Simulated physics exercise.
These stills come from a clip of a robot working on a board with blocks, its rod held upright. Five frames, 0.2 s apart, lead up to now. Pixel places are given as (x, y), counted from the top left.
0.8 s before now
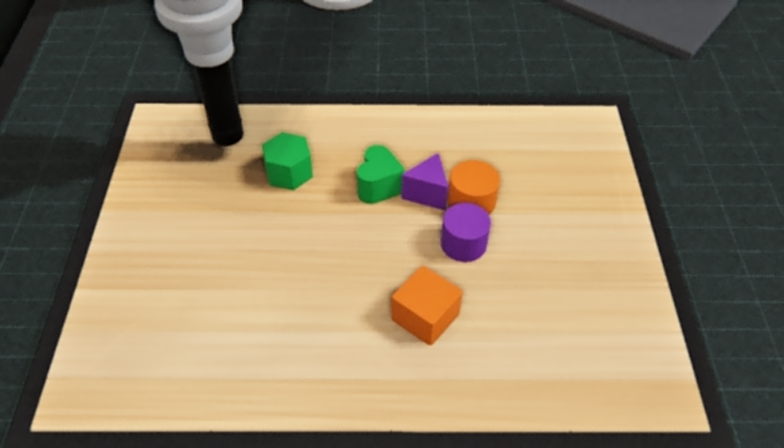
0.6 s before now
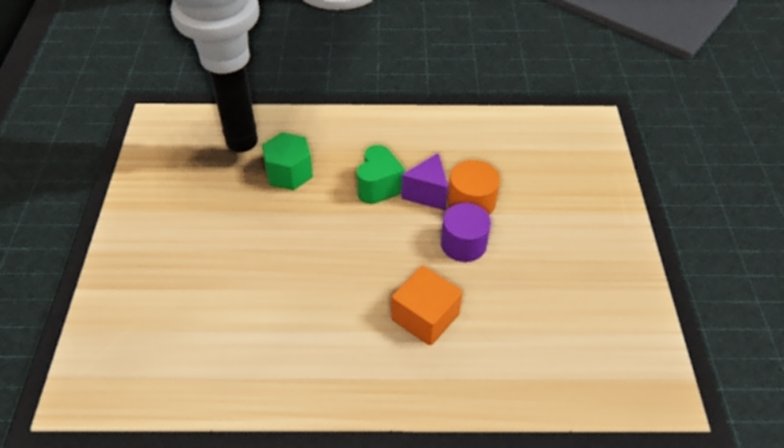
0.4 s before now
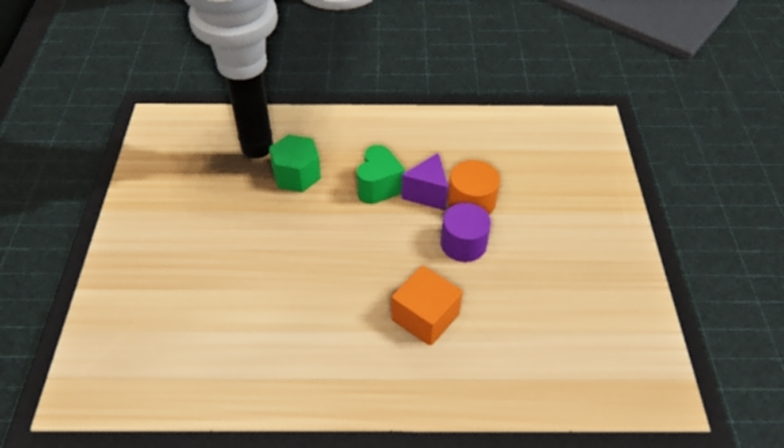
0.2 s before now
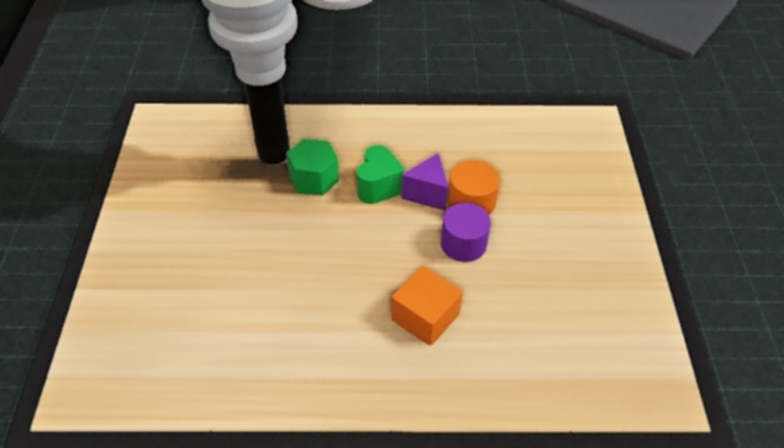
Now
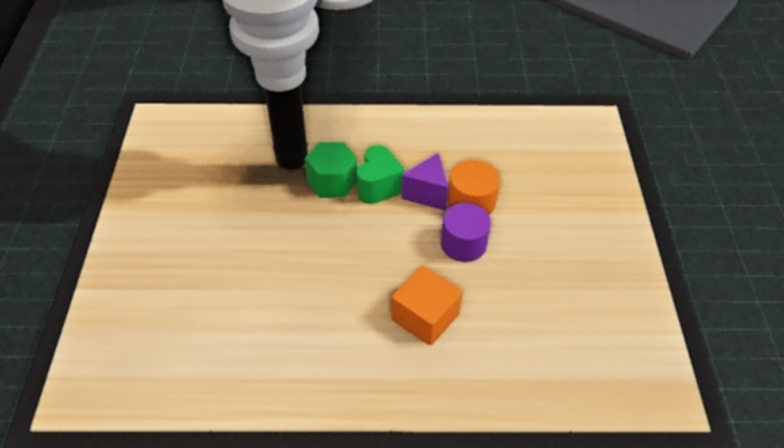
A robot arm's black rod moved right across the wooden board, met the green hexagon and pushed it right until it sat against the green heart-shaped block, while the other blocks stayed still.
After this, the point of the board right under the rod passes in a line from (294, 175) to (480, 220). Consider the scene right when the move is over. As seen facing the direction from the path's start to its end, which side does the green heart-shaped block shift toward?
It moves off to the left.
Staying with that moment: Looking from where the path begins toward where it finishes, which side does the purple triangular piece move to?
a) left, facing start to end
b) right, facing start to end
b
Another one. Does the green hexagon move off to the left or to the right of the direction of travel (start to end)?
The shift is to the left of that direction.
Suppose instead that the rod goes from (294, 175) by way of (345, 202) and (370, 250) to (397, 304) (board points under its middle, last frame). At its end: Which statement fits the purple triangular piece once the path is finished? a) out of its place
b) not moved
That would be a.
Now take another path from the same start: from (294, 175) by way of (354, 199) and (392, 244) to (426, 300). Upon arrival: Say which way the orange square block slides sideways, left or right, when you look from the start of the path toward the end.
Right side.
The first path, step by step. One third of the way, rod (355, 174); green hexagon (395, 162), turned 30° anticlockwise; green heart-shaped block (435, 154), turned 25° anticlockwise; purple triangular piece (448, 181); orange cylinder (489, 180).
Two thirds of the way, rod (417, 189); green hexagon (451, 164), turned 60° anticlockwise; green heart-shaped block (472, 141), turned 65° anticlockwise; purple triangular piece (472, 192); orange cylinder (512, 182).
At the end, rod (483, 205); green hexagon (477, 164), turned 100° anticlockwise; green heart-shaped block (478, 134), turned 90° anticlockwise; purple triangular piece (516, 206), turned 30° anticlockwise; orange cylinder (537, 181).
